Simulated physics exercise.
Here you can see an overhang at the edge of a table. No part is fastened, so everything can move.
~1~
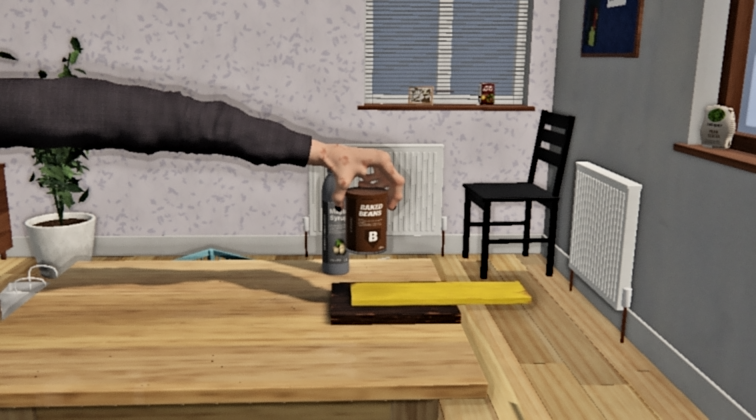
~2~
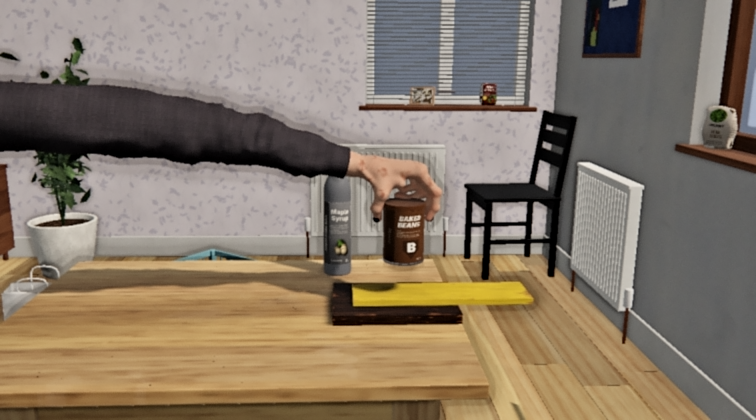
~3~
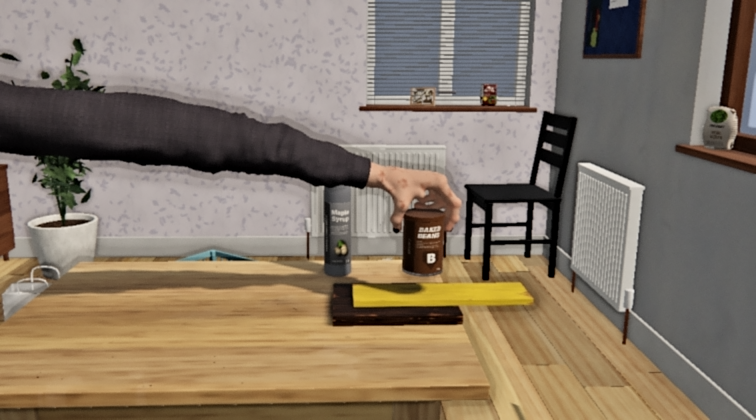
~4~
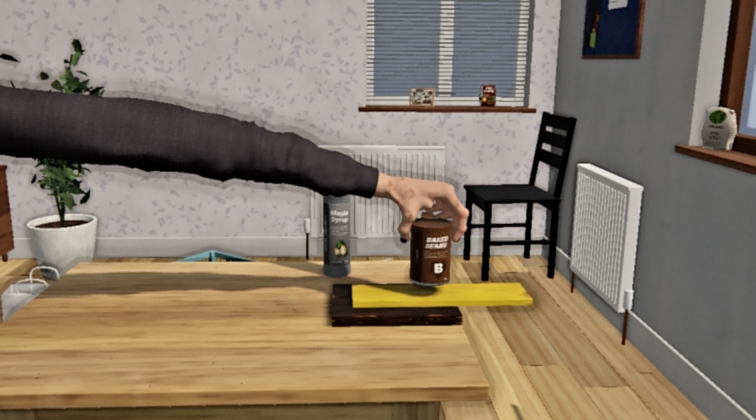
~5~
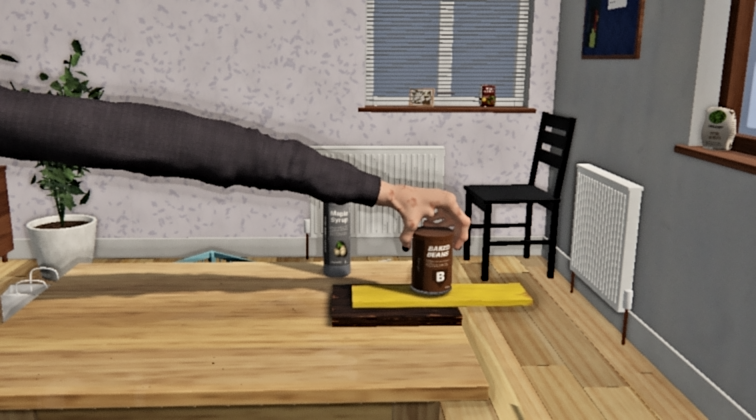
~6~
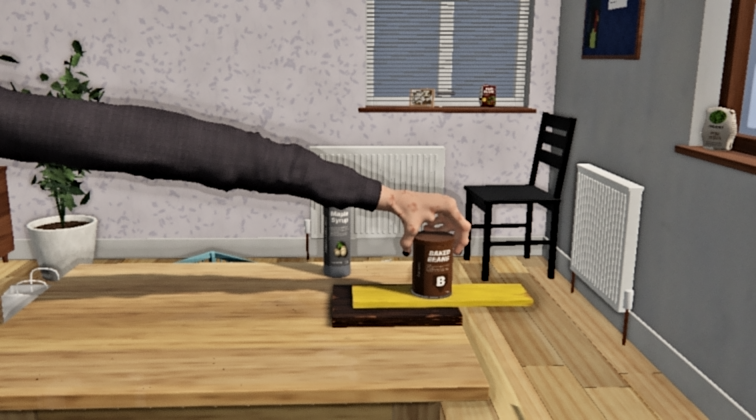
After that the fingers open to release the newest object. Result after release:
Gravity loses.
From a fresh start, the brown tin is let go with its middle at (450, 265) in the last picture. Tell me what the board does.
It remains balanced.
Then, 0.60 s on from there, no change.
Then, 1.00 s on from there, brown tin resting near (433, 264).
In the end, all 4 unmoved. At the end, from the last picture's camera, brown tin near (433, 264). The board keeps its balance.
